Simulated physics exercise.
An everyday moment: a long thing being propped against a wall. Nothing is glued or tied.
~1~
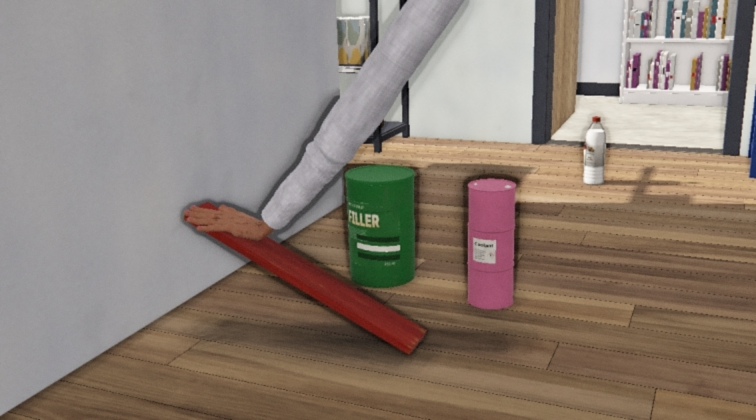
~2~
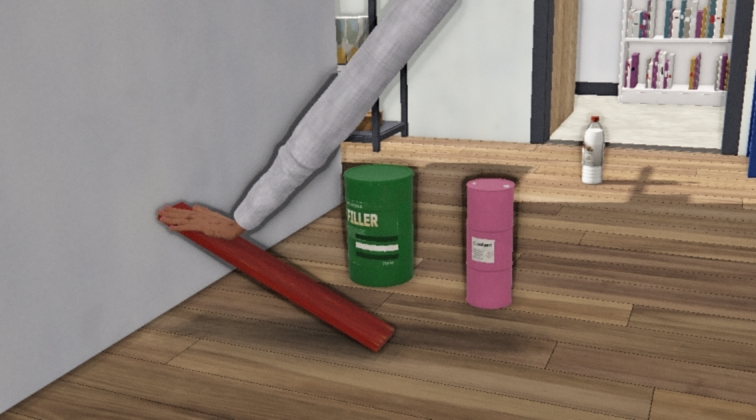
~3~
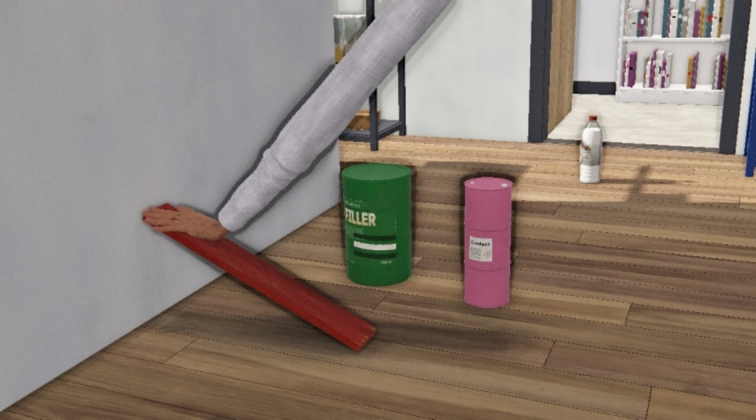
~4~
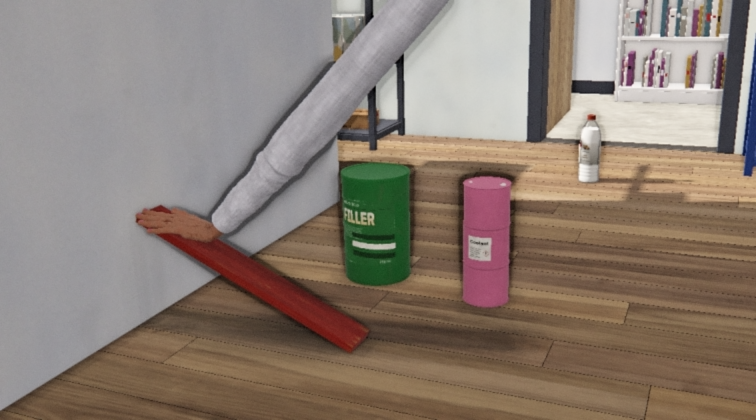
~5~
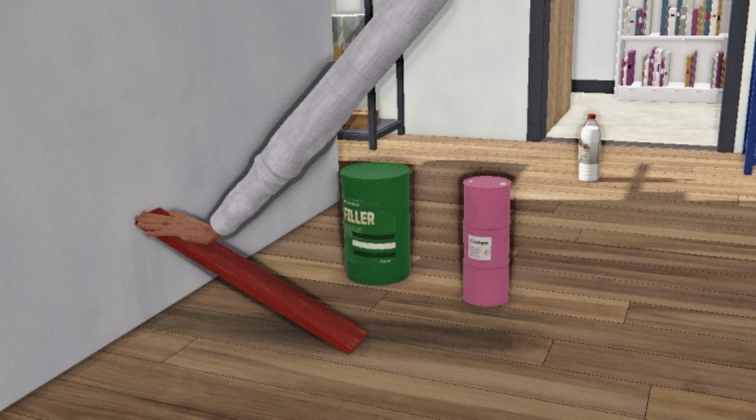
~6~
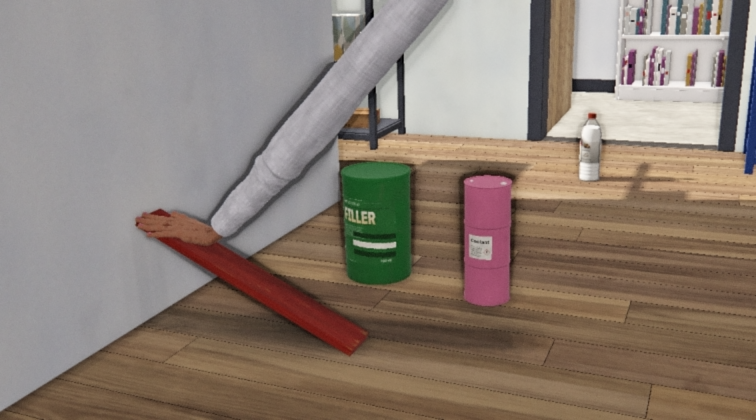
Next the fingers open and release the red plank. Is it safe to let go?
It slides down.
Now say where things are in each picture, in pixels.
On its way; red plank (302, 274); green pail (381, 225), in the first picture.
On its way; red plank (274, 273); green pail (380, 225), in the second picture.
On its way; red plank (257, 273); green pail (378, 224), in the third picture.
On its way; red plank (250, 275); green pail (377, 223), in the fourth picture.
Propped up under the hand; red plank (249, 277); green pail (377, 223), in the fifth picture.
Propped up under the hand; red plank (250, 278); green pail (377, 222), in the sixth picture.
Then, 0.30 s after the last picture, red plank 18° lower than it was left near (261, 316).
Then, 0.40 s after the last picture, red plank 23° lower than it was left near (262, 322).
At rest, moved from the start, red plank; the other 2 in place. Seen from the same camera at the end, red plank near (263, 328). The plank slips out.
